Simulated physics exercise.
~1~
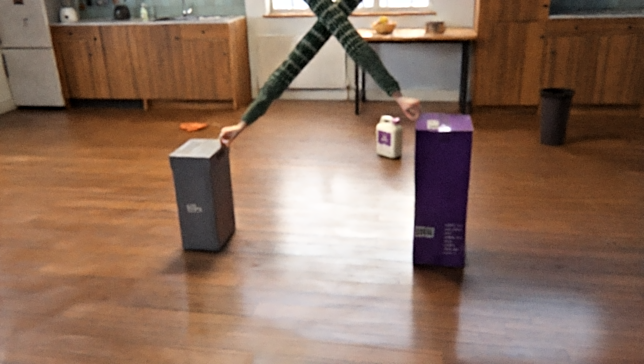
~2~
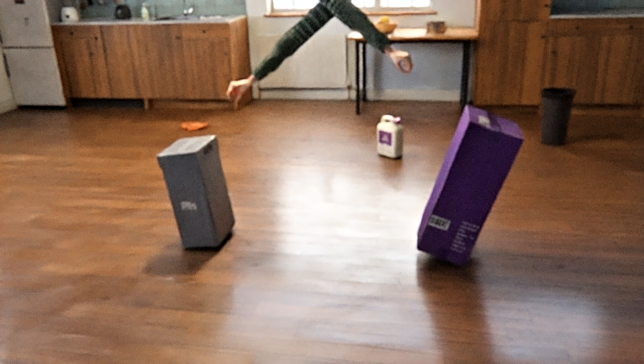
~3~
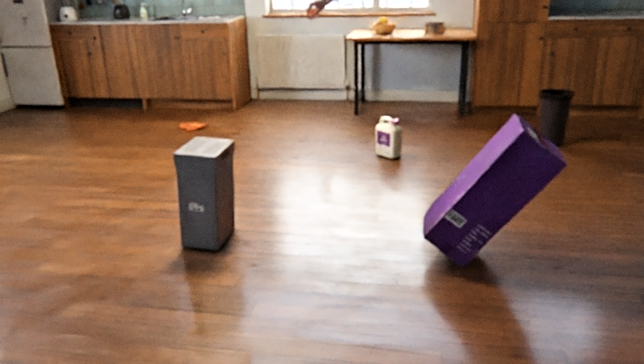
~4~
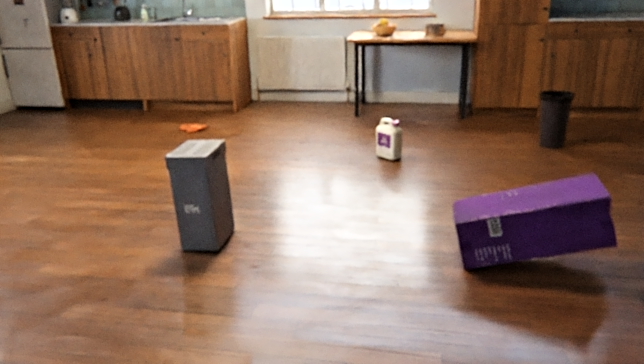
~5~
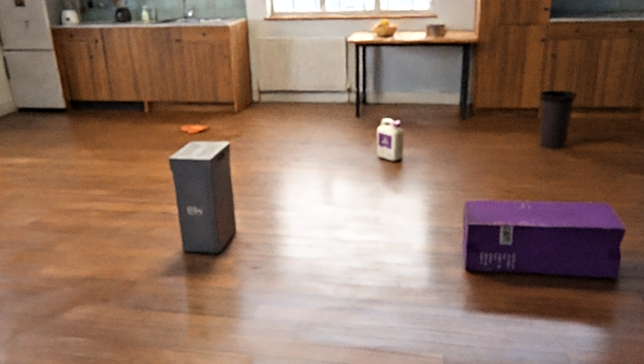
In a kitchen, hands tip two tall boxes; the purple one topples, the grey stays upright.
